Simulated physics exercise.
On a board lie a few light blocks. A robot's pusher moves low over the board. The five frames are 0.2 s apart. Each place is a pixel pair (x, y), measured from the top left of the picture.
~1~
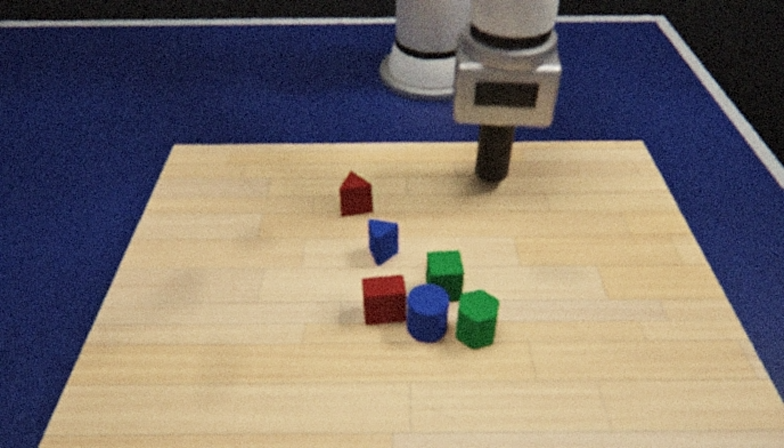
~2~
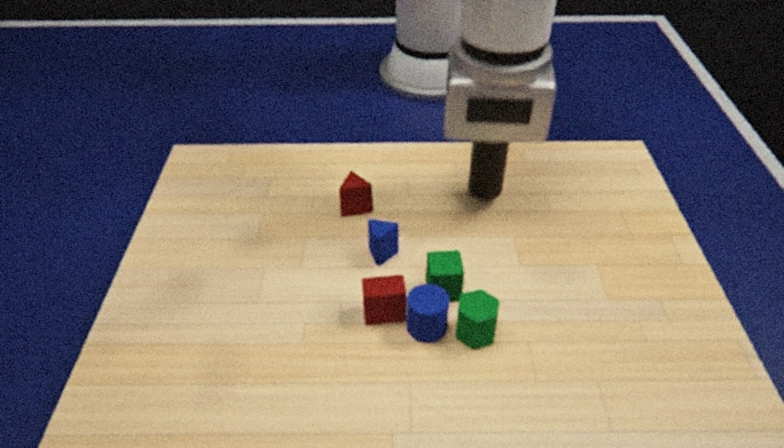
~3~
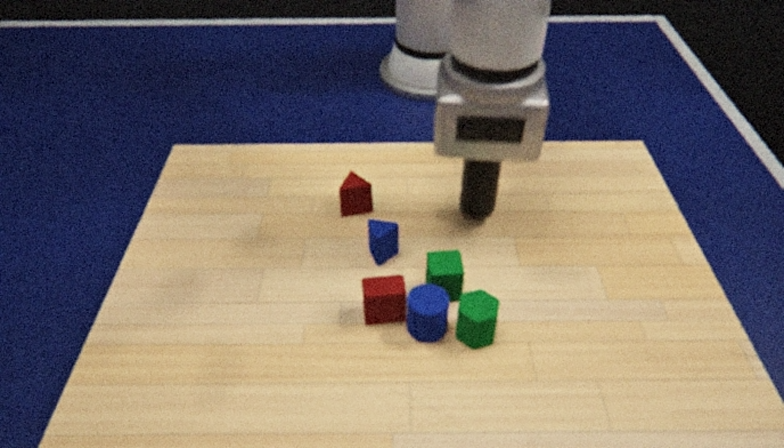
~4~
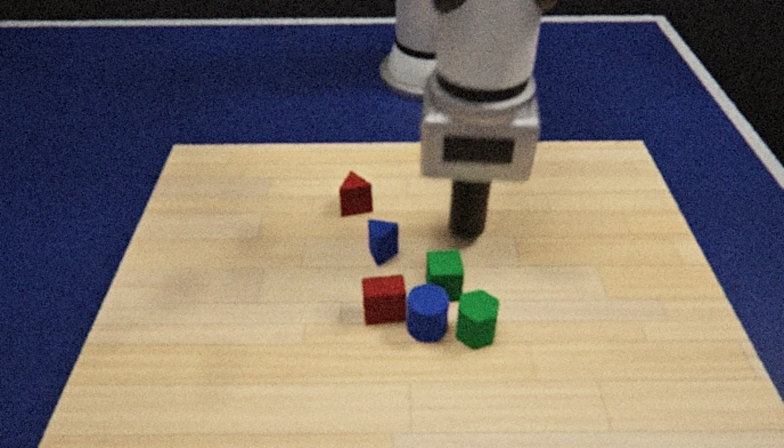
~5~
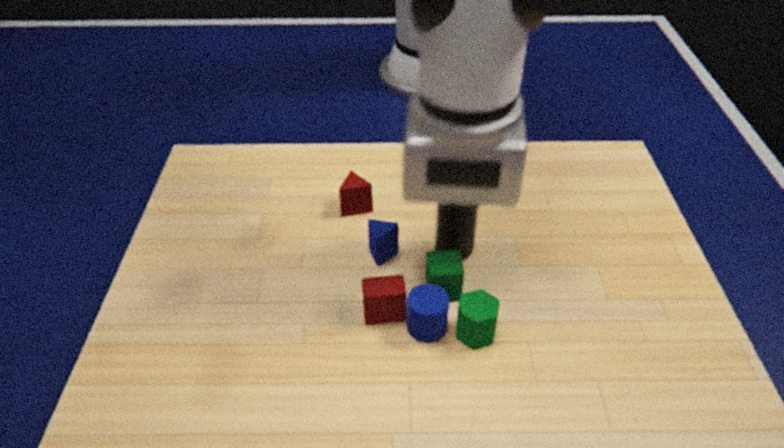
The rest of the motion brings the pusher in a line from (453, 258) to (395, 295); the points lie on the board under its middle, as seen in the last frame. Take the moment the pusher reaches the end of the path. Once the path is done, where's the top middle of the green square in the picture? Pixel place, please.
So, by the moment the path ends, you'll find the top centre of the green square at (440, 277).
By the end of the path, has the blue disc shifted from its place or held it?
It shifts.
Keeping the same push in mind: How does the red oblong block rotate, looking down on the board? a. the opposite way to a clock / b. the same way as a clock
Answer: B.
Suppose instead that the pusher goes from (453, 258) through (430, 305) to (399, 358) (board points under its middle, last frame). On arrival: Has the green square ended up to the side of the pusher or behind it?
No, it doesn't check out.
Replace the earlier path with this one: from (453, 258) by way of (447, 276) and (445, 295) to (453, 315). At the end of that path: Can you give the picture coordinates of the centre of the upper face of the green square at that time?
If I read the scene right, the answer is (434, 312).
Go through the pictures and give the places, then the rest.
The first frame shows pusher tip at (491, 173); block tops, blue triangular block at (381, 226); red oblong block at (384, 285); blue disc at (428, 298); green square at (446, 262).
The second frame shows pusher at (485, 189); blocks unchanged.
The third frame shows pusher at (477, 207); blocks unchanged.
The fourth frame shows pusher at (467, 227); blocks unchanged.
The fifth frame shows pusher at (454, 249); blue triangular block at (381, 226); red oblong block at (384, 285); blue disc at (428, 298); green square at (446, 262).
On the path given first. Halfway along, pusher at (425, 266); blue disc at (428, 306); green square at (441, 273), turned 20° anticlockwise.
At the end, pusher at (395, 285); blue triangular block in place; red oblong block at (381, 291), turned 20° clockwise; blue disc at (429, 309); green square at (440, 277), turned 35° anticlockwise.
